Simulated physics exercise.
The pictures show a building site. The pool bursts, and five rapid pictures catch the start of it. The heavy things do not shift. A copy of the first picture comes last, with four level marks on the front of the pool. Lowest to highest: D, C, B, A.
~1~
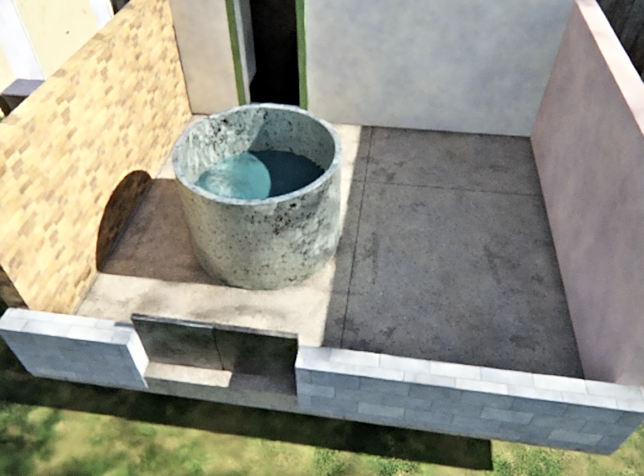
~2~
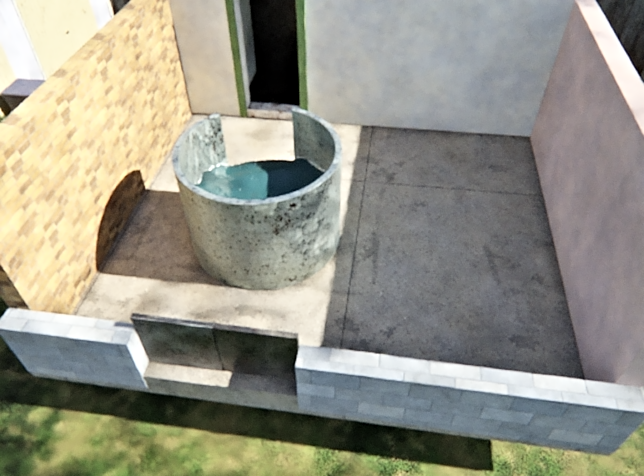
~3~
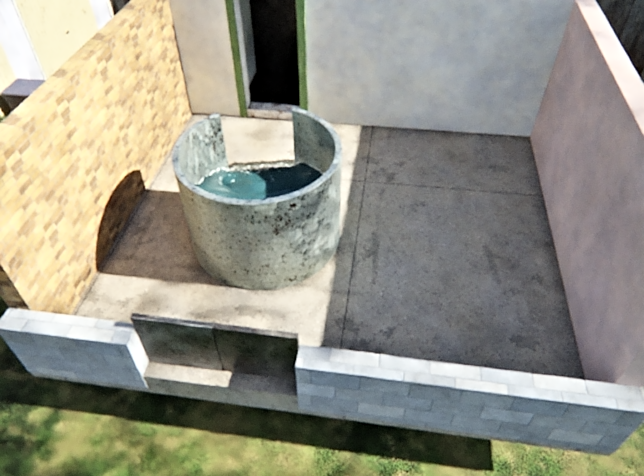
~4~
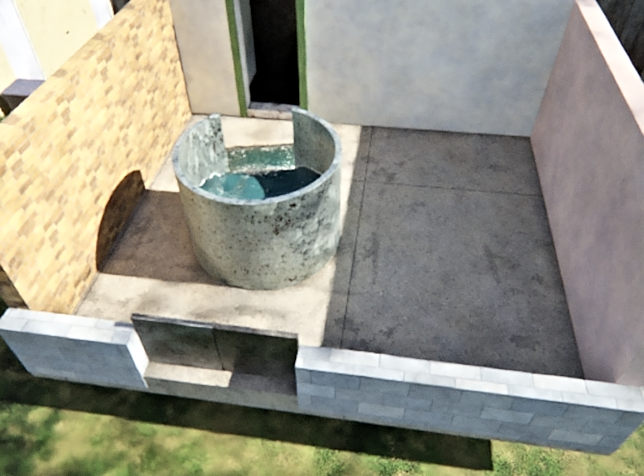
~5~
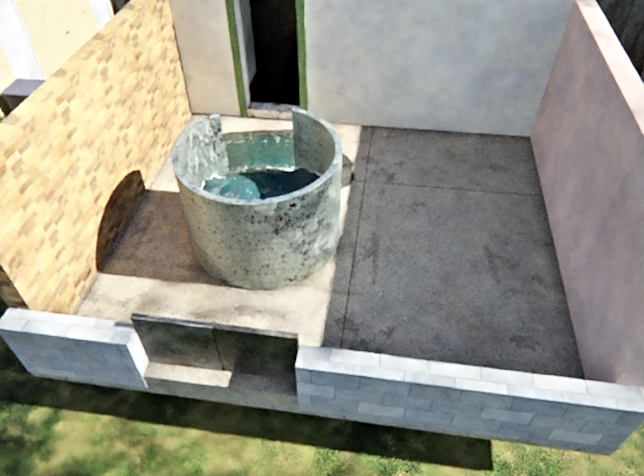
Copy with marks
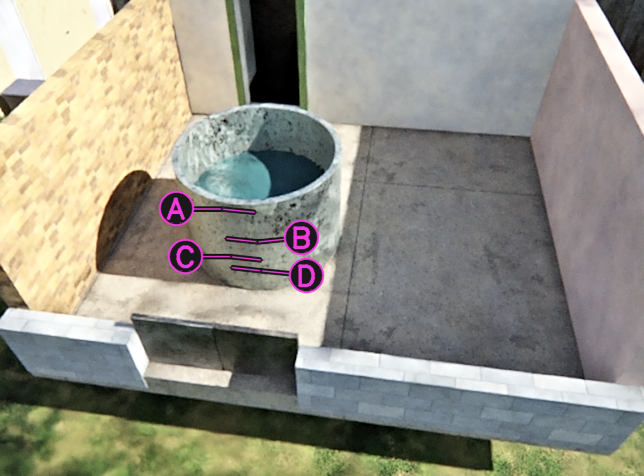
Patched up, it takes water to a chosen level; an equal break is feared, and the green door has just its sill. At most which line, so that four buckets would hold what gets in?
The answer is level D.
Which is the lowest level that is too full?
It is C.
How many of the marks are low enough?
One of the four.
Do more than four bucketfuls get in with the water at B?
Yes, it does.
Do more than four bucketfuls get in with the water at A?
Yes, it does.
On the marked copy, A at (237, 210); B at (242, 240); C at (245, 258); D at (247, 269); from the bottom up D, C, B, A.
Choosing A, dozens of bucketfuls pour in.
Choosing B, dozens of bucketfuls pour in.
Choosing C, about 8 bucketfuls get in.
Choosing D, a splash gets over, under a bucket.
